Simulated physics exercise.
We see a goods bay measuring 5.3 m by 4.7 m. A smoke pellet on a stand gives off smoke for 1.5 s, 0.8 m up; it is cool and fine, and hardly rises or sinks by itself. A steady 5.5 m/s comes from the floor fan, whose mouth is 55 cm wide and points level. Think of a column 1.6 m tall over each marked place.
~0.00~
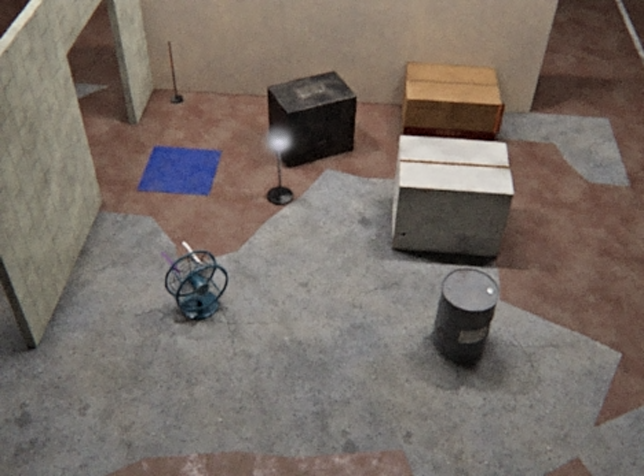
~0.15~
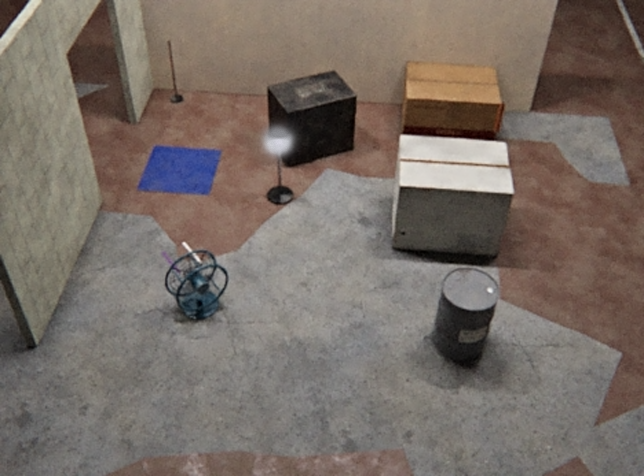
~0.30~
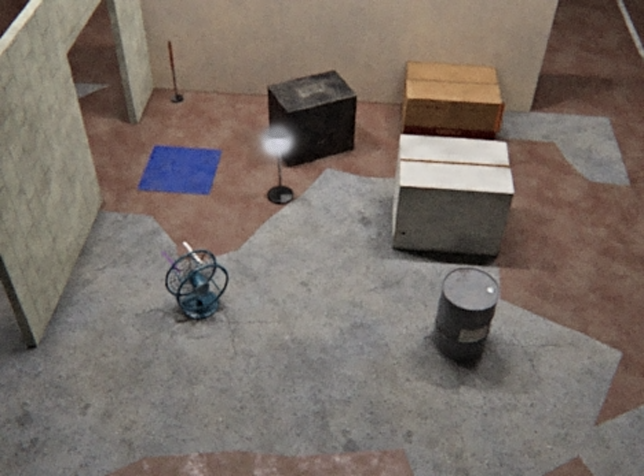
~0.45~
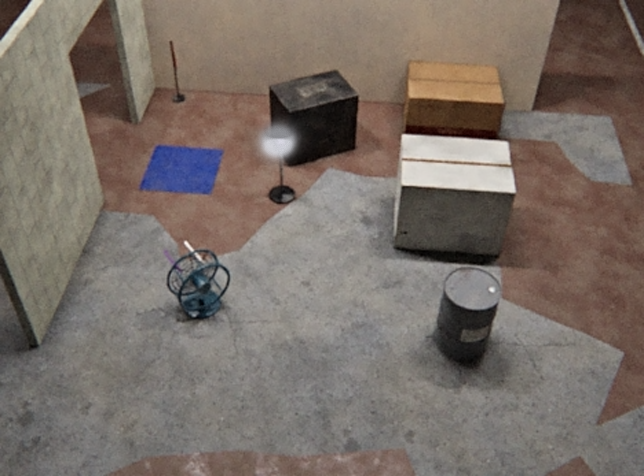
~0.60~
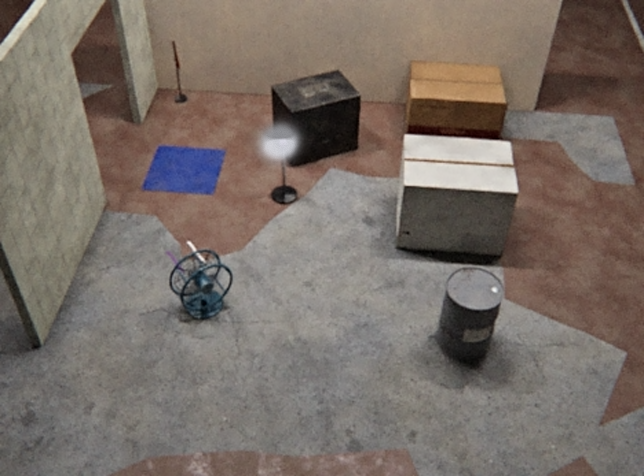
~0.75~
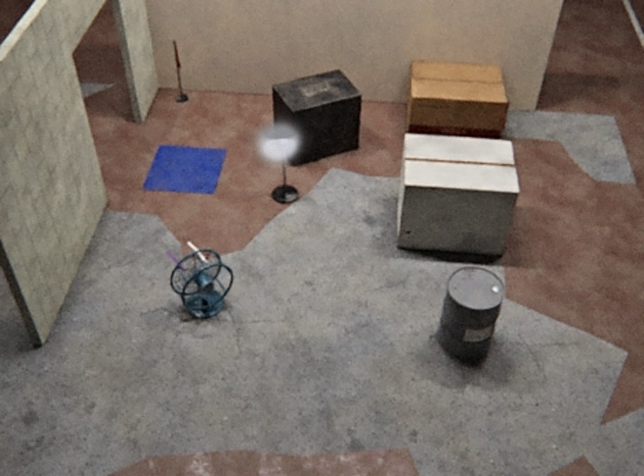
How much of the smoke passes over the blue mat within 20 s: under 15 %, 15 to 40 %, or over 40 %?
The share reaching it is above 40 %.
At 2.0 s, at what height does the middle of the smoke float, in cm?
Roughly 80 cm up.
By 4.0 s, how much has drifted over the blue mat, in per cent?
Some 0 per cent.
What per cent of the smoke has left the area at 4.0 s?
Near 0 %.
By 2.0 s, 0 % is gone from the area; 0 % has passed over the blue mat, and the middle of the rest is near (269, 147).
By 4.0 s, 0 % is gone from the area; 0 % has passed over the blue mat, and the middle of the rest is near (247, 160).
By 8.0 s, 4 % is gone from the area; 21 % has passed over the blue mat, and the middle of the rest is near (204, 182).
By 20.0 s, 76 % is gone from the area; 88 % has passed over the blue mat, and the middle of the rest is near (299, 43).
